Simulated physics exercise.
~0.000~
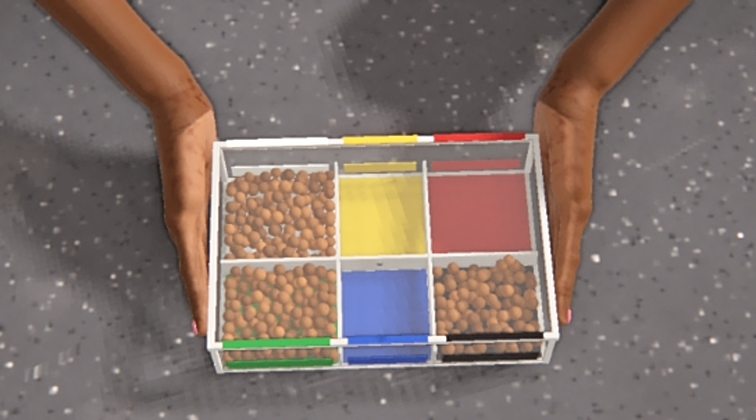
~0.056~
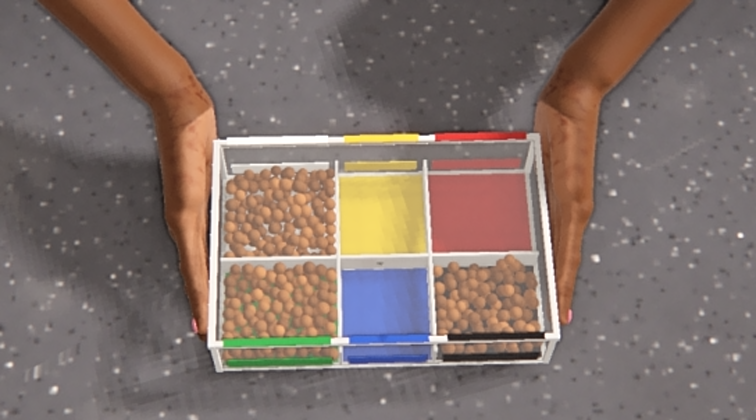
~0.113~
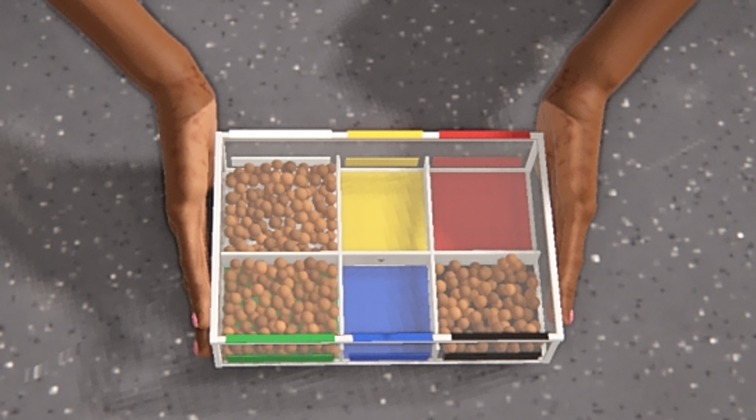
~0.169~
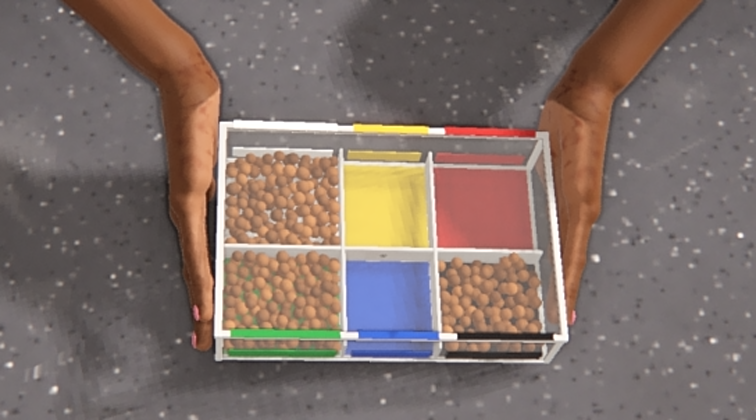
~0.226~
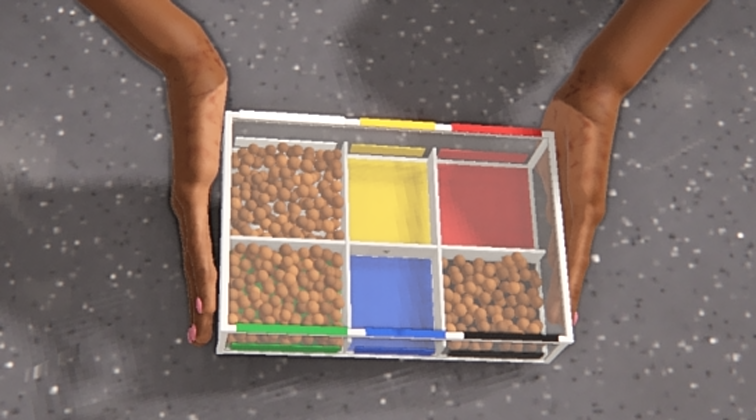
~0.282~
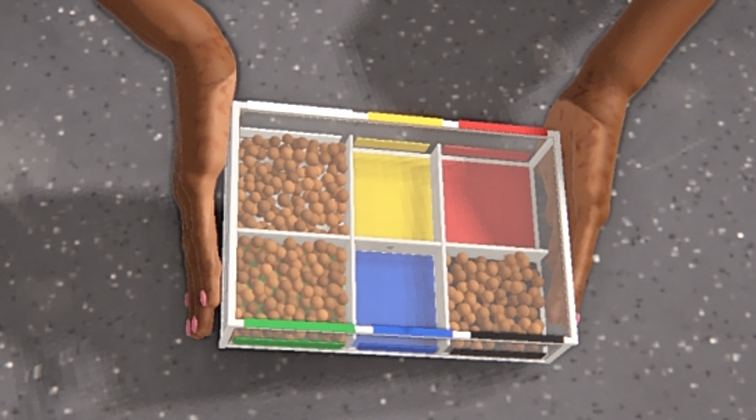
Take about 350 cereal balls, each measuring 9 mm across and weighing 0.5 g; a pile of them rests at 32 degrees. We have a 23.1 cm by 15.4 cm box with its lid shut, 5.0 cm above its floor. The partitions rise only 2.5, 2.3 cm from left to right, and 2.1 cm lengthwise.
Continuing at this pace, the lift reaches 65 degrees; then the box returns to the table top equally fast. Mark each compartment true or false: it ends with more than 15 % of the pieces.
Red compartment: False, blue compartment: False, green compartment: True, yellow compartment: False, white compartment: True, black compartment: True.
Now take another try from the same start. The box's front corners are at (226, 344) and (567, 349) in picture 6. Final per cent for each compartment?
Red 0, blue 10, green 35, yellow 0, white 25, black 30.
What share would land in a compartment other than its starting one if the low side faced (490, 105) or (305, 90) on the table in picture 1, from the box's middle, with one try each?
15 and 10 %.
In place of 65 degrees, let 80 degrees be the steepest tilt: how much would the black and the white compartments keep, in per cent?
Result - black 50 %, white 20 %.
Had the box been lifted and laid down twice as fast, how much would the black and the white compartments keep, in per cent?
Per cent held - black: 40, white: 20.
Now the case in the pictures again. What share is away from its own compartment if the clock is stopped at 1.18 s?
Reading: Close to 5 %.
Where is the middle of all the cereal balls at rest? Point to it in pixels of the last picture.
After settling, the middle sits near (331, 300).
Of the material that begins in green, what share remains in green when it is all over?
Fraction kept: Approx. 80 %.
After 1.18 s, tilt 65 degrees; green 35 %, white 35 %, black 25 %.
Then, at 1.78 s, tilt 28 degrees; blue 5 %, green 30 %, yellow 5 %, white 30 %, black 30 %.
After 2.43 s, tilt 0 degrees; blue 5 %, green 30 %, yellow 5 %, white 30 %, black 30 %.
In the end, at 2.7 s, red 0 %, blue 5 %, green 30 %, yellow 5 %, white 30 %, black 30 %.
